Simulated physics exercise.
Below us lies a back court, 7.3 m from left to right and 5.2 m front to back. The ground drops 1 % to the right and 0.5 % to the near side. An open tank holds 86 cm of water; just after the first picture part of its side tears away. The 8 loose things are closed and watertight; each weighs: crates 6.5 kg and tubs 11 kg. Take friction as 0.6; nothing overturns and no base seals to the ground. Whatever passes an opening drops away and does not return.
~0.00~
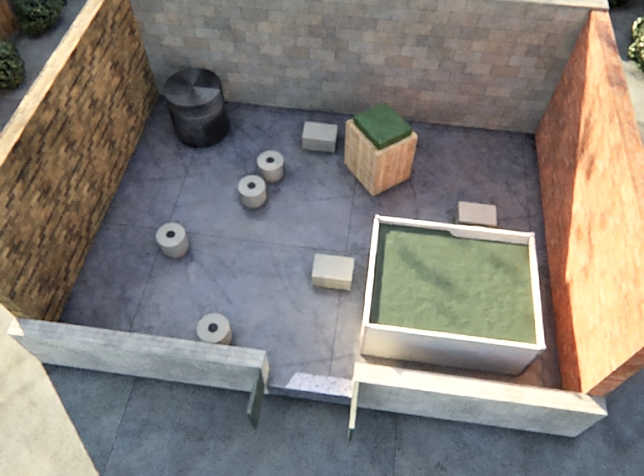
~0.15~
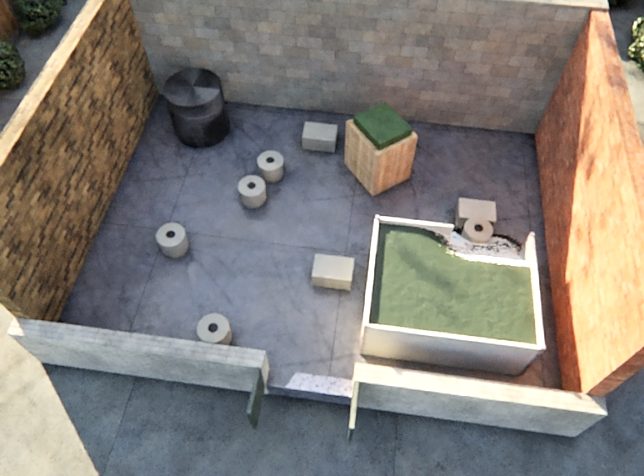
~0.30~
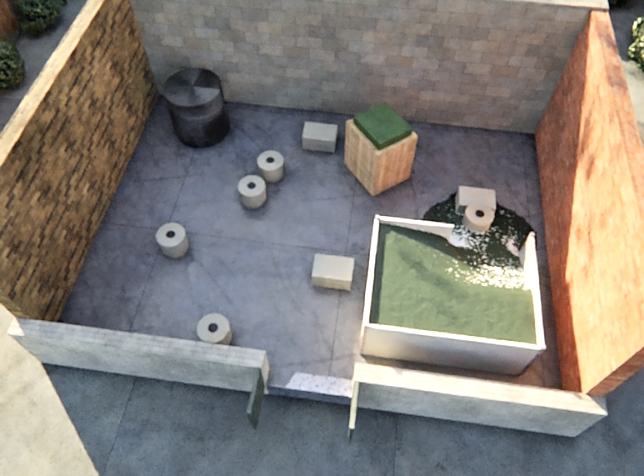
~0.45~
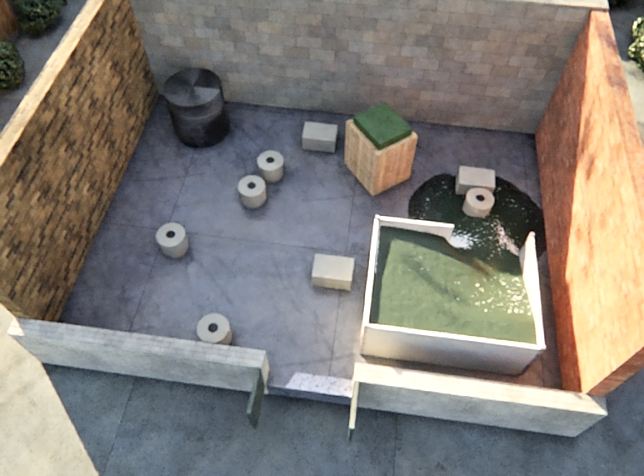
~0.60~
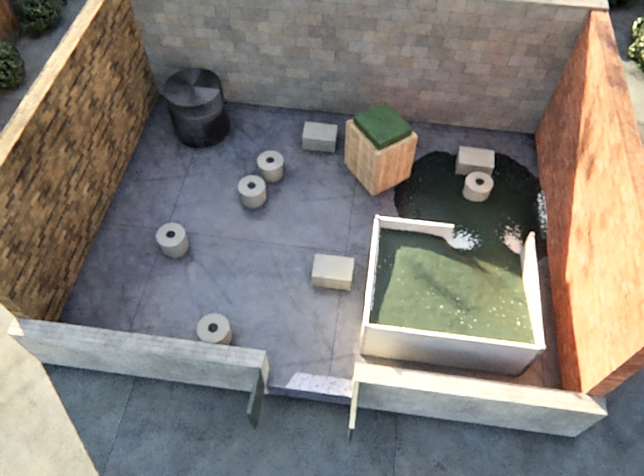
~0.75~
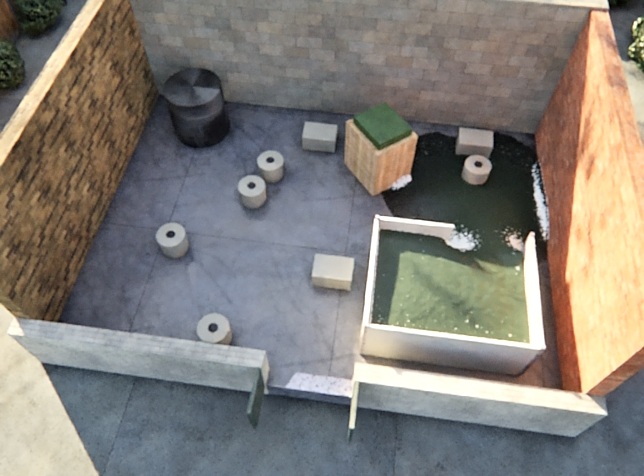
Water pours from the tank's broken far side and spreads, pushing a block and a tub.
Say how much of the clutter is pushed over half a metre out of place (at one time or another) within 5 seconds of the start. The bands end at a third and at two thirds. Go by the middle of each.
It is one to two thirds.
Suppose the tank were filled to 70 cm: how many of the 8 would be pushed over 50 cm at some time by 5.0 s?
In that case 3 of them.
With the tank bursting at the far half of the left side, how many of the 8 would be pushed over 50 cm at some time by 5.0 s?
Then 6.
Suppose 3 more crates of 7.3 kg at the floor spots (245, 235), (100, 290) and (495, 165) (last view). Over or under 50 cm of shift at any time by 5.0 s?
In that order: Short of it, under, over.
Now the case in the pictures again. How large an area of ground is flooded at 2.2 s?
Some 15 m2.
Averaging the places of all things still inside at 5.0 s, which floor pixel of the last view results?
Near (266, 209).
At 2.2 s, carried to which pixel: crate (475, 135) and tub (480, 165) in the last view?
Near (457, 113) and (463, 137).
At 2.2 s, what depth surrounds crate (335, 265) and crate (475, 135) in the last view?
About 0 and 36 cm.
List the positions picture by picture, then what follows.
A crate at (477, 213) rests on the ground; a tub is out of sight; 3.7 m2 under water; 0 of 8 have shifted, in the first picture.
A crate at (477, 209) rests on the ground, 8 cm from its start; a tub at (479, 229) rests on the ground, 15 cm from its start; 4.5 m2 under water; 2 of 8 have shifted, in the second picture.
A crate at (477, 197), on the bottom, 33 cm from its start; a tub at (480, 214), on the bottom, 40 cm from its start; 5.5 m2 under water; 2 of 8 have shifted, in the third picture.
A crate at (477, 177) rests on the ground, 76 cm from its start; a tub at (480, 198), afloat, 72 cm from its start; water covers 7.0 m2; 2 of 8 have shifted, in the fourth picture.
A crate at (477, 157) rests on the ground, 122 cm from its start; a tub at (480, 182), afloat, 108 cm from its start; 8.6 m2 under water; 2 of 8 have shifted, in the fifth picture.
A crate at (476, 137), on the bottom, 170 cm from its start; a tub at (478, 165) floats, 149 cm from its start; water covers 10.0 m2; 2 of 8 have shifted, in the sixth picture.
After 1.1 s 2 of 8 are over 50 cm from their spots; 2 afloat.
After 2.2 s 2 of 8 are over 50 cm from their spots; 2 afloat.
After 3.5 s 3 of 8 are over 50 cm from their spots; 3 afloat.
After 5.0 s 4 of 8 are over 50 cm from their spots, and 4 have been at some point; 3 afloat.
